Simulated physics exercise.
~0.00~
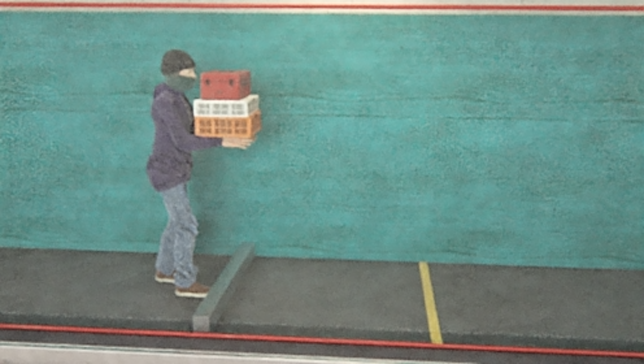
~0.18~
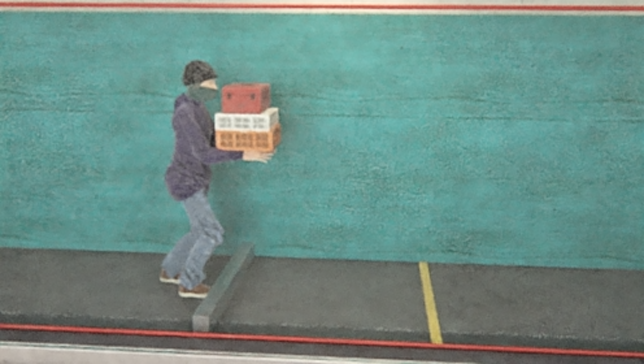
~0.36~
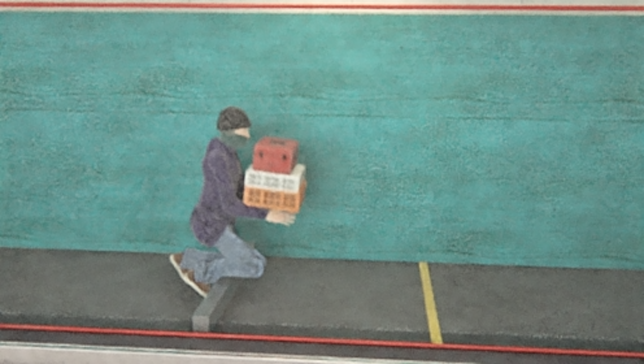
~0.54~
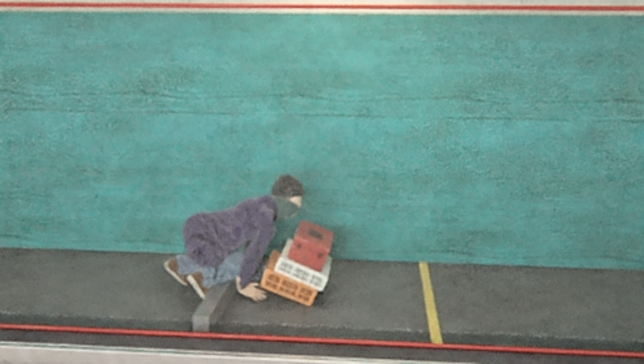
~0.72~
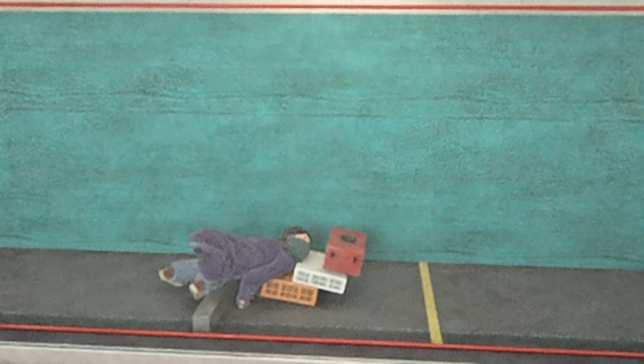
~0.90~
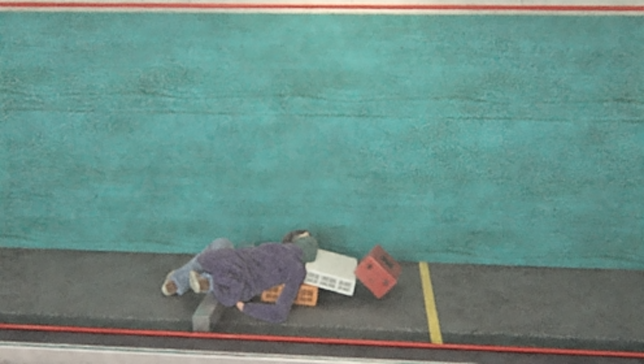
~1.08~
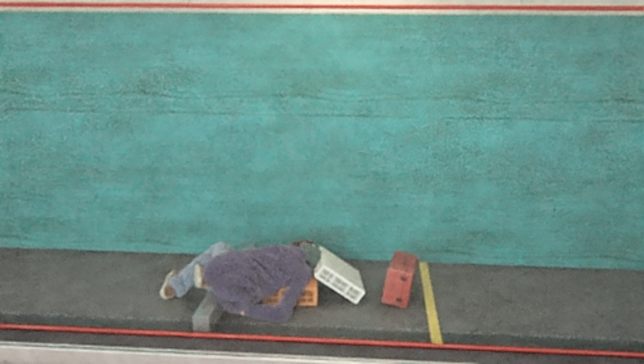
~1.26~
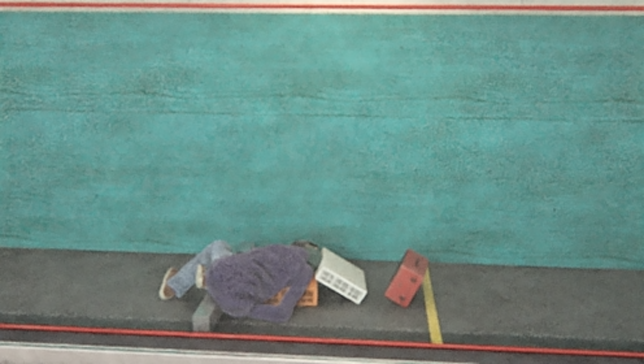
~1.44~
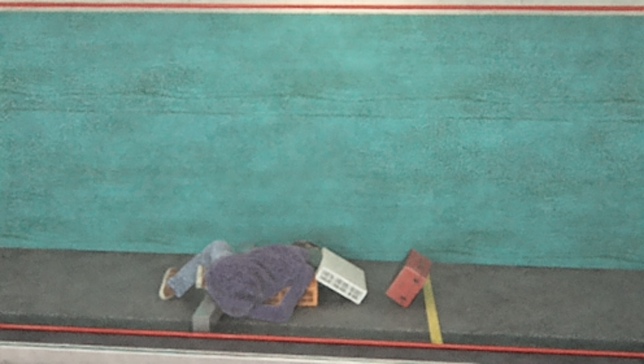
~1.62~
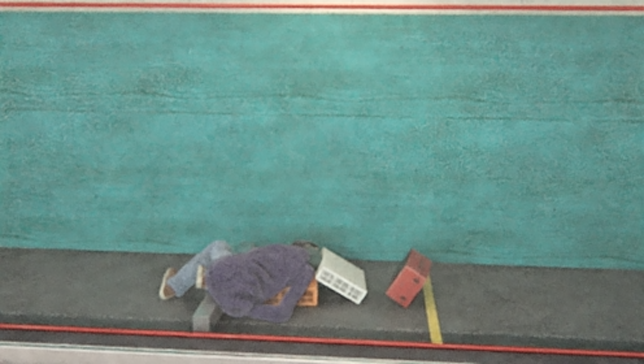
Person carrying stacked crates and a red toolbox tripping over a low rail, sprawling forward, the toolbox tumbling short of a yellow line.
